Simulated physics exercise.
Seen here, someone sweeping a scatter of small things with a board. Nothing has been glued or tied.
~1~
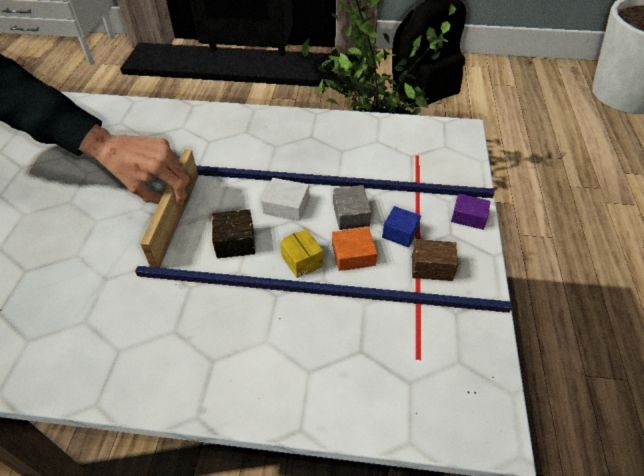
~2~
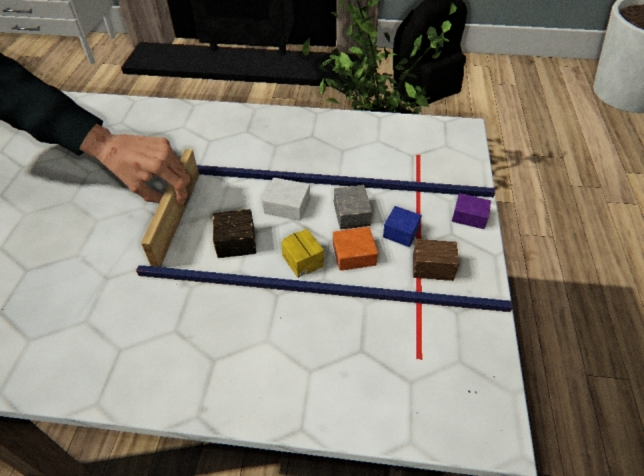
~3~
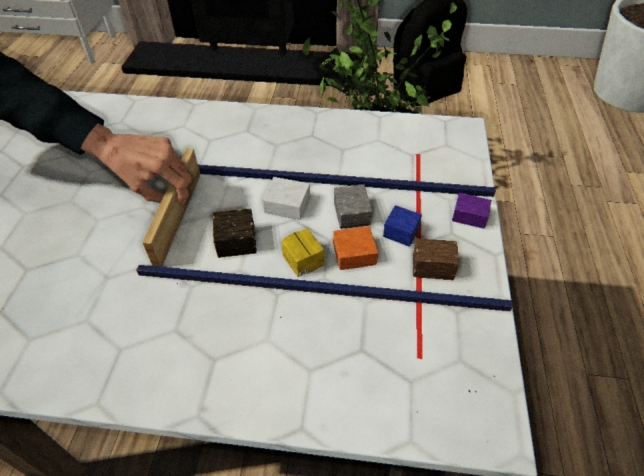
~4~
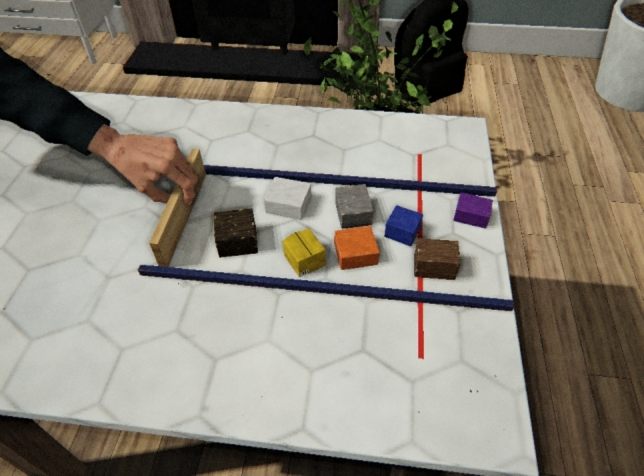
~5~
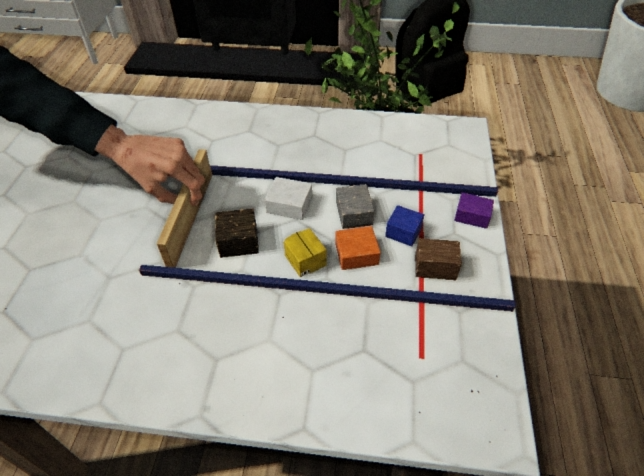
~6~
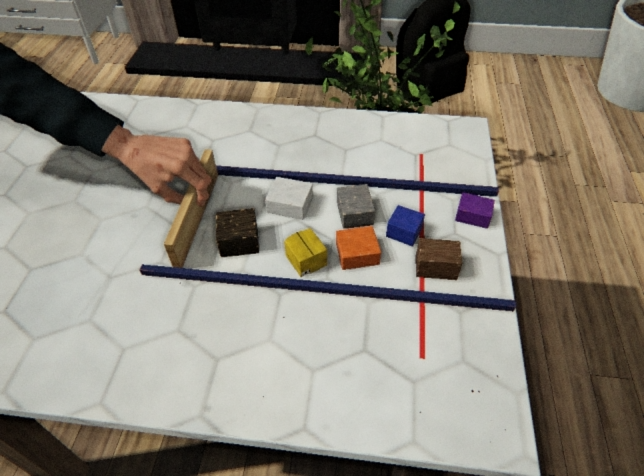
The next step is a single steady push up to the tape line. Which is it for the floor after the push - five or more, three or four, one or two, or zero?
The pieces that drop number three to four.
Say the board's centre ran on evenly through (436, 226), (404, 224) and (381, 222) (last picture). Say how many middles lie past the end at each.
Place by place: 4, 1 and 1.
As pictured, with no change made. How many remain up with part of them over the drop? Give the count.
Looks like 0 of them.
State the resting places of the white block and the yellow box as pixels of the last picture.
In the last picture the white block sits at (442, 209) while the yellow box sits at (487, 275).
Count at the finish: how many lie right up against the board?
The figure is 2.
A little later, none off yet; purple block at rest near (475, 210); brown block at rest near (438, 259); blue block at rest near (405, 225).
Next, none off yet; purple block at rest near (475, 210); brown block shifted about its own width near (480, 262); blue block shifted about its own width near (437, 223).
When it is over, the number that fall off is three or four; down, orange block, blue block, brown block and purple block.
